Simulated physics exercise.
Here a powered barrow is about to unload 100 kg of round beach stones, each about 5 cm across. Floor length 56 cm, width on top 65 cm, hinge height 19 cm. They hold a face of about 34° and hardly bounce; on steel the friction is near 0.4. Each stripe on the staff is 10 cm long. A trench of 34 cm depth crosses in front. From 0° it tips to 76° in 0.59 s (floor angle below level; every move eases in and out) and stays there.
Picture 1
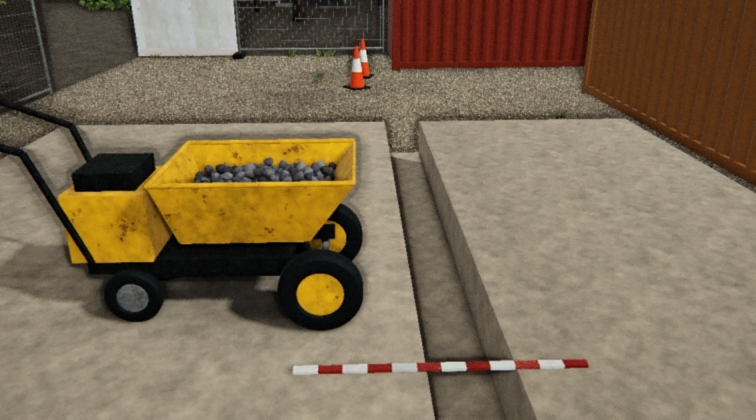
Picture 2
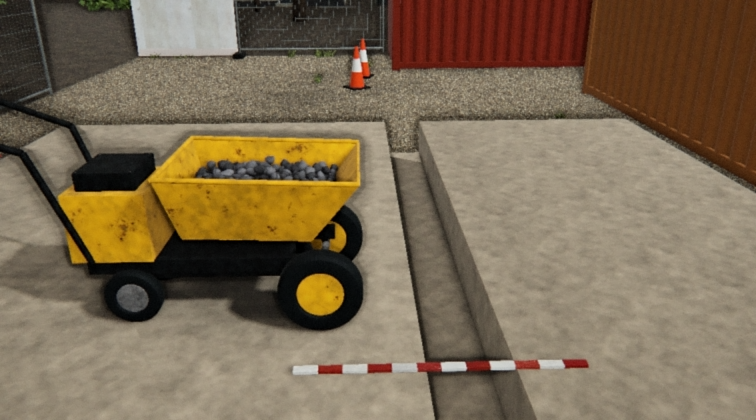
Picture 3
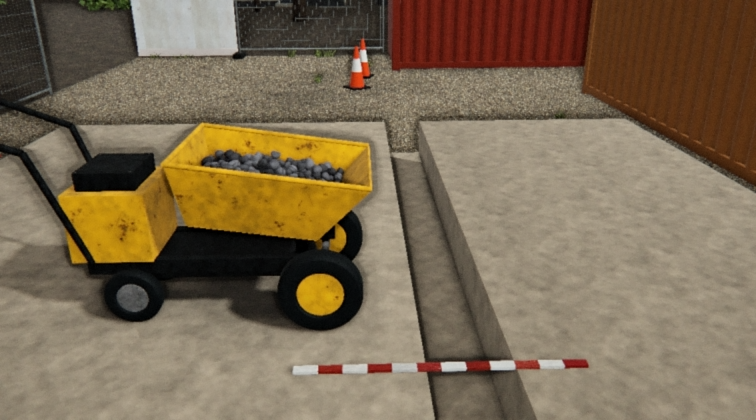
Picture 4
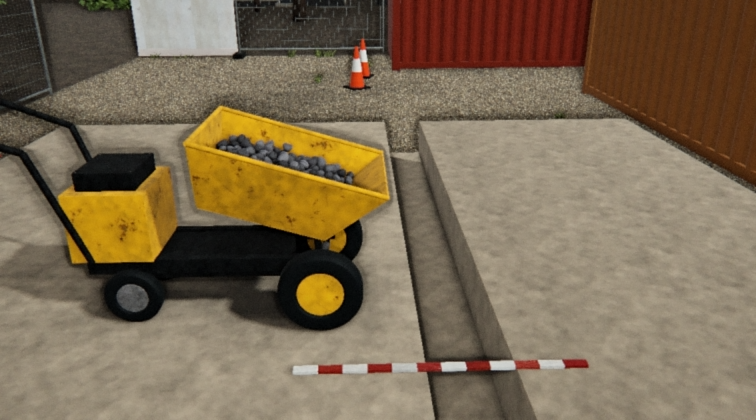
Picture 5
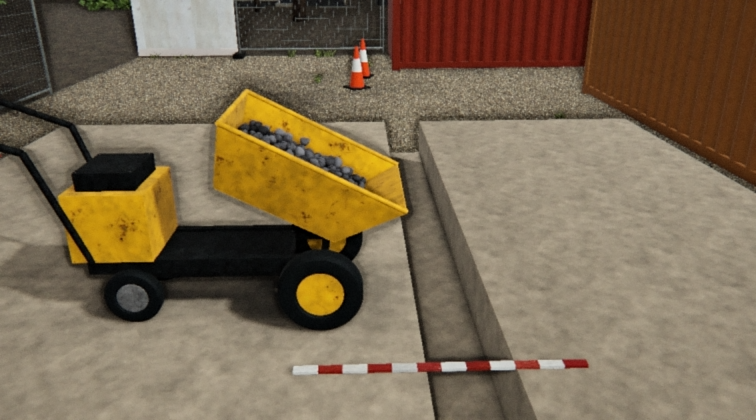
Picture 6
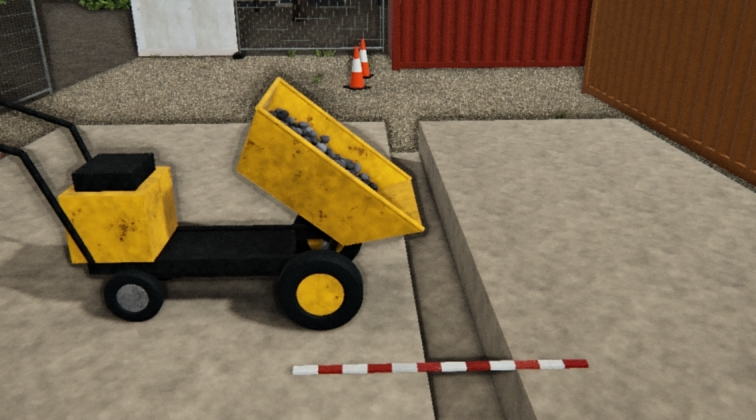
The yellow barrow's tray of grey stones tilts steadily down toward the trench on the right.
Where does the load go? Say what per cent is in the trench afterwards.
Roughly 58 per cent ends in the trench.
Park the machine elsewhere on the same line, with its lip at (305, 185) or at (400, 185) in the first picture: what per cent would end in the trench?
Near 100 per cent from the first place, 15 from the second.
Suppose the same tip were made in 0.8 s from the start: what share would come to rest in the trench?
In that case some 65 per cent.
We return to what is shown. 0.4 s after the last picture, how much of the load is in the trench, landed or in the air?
About 30 per cent by then.
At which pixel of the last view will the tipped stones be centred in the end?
Their middle is at about (478, 331).
Then, 0.1 s after the last picture the floor is at 64°, 100 % in the tray; the foremost stones are at (413, 231).
Then, 0.4 s after the last picture the floor is at 76°, 67 % in the tray, 29 % in the trench, 4 % past the trench; the foremost stones are at (506, 292).
Then, 0.7 s after the last picture the floor is at 76°, 5 % in the tray, 54 % in the trench, 42 % past the trench; the foremost stones are at (677, 282).
Then, 2.7 s after the last picture the floor is at 76°, 0 % in the tray, 58 % in the trench, 42 % past the trench; the foremost stones are past the picture's edge.
